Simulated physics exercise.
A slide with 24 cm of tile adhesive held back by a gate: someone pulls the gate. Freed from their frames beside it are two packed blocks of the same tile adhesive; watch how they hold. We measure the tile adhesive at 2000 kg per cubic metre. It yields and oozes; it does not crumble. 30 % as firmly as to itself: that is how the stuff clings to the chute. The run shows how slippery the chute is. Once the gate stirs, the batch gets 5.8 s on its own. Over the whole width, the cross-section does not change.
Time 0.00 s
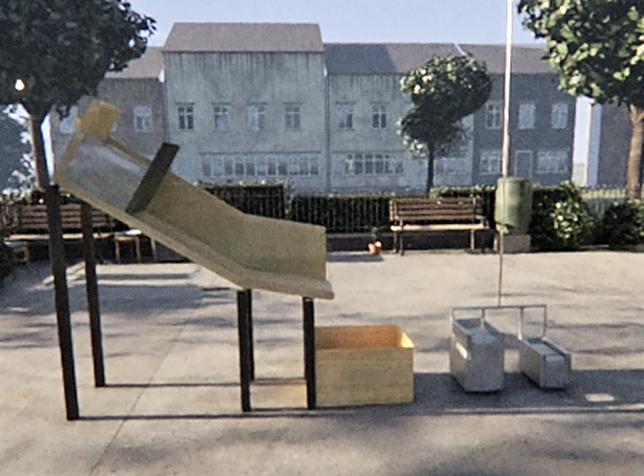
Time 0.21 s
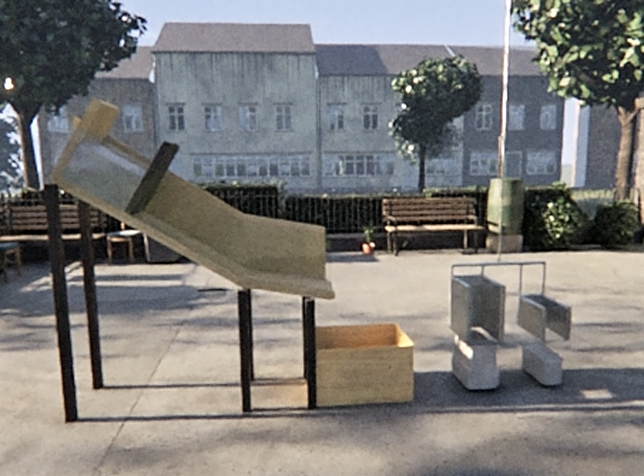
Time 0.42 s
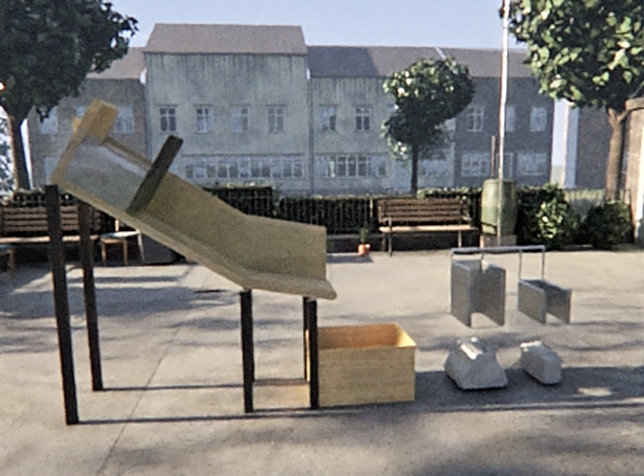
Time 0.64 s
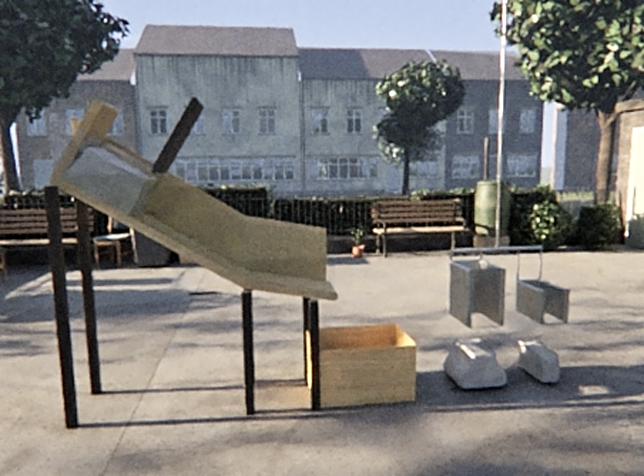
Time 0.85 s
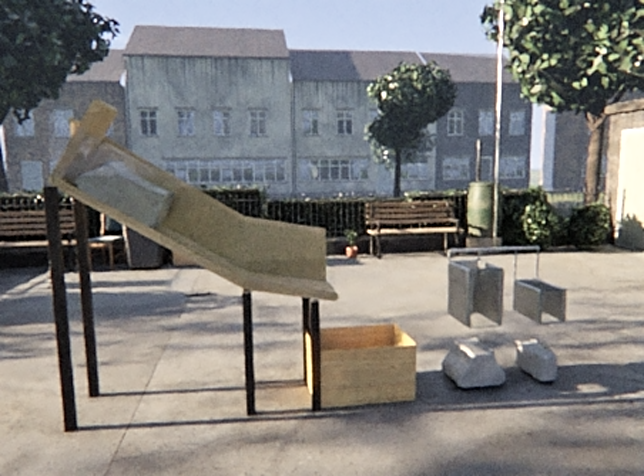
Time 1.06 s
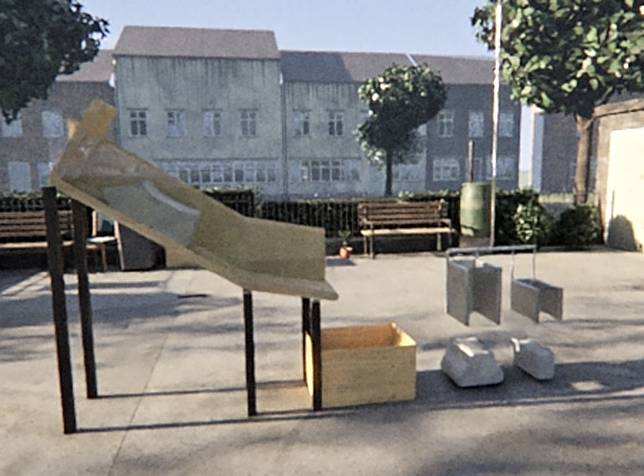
Two metal casings rise off two grey blocks of tile adhesive, which sag into low mounds beside a wooden slide; then the dark gate lifts from the chute and the pale grey batch behind it oozes down the slope.
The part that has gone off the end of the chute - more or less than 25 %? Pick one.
More.
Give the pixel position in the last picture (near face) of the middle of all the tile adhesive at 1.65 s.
The middle sits at about (279, 272).
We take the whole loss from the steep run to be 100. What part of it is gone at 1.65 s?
Close to 90 percent.
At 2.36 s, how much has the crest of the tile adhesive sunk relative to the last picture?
Measured change: Around 53.5 cm.
After 1.65 s, 15 % is on the steep run, 85 % on the flatter one and 0 % past the end.
After 2.36 s, none is on the steep run, 63 % on the flatter one and 37 % past the end.
After 3.06 s, none is on the steep run, 51 % on the flatter one and 49 % past the end.
After 3.76 s, none is on the steep run, 51 % on the flatter one and 49 % past the end.
After 6.17 s, none is on the steep run, 51 % on the flatter one and 49 % past the end.
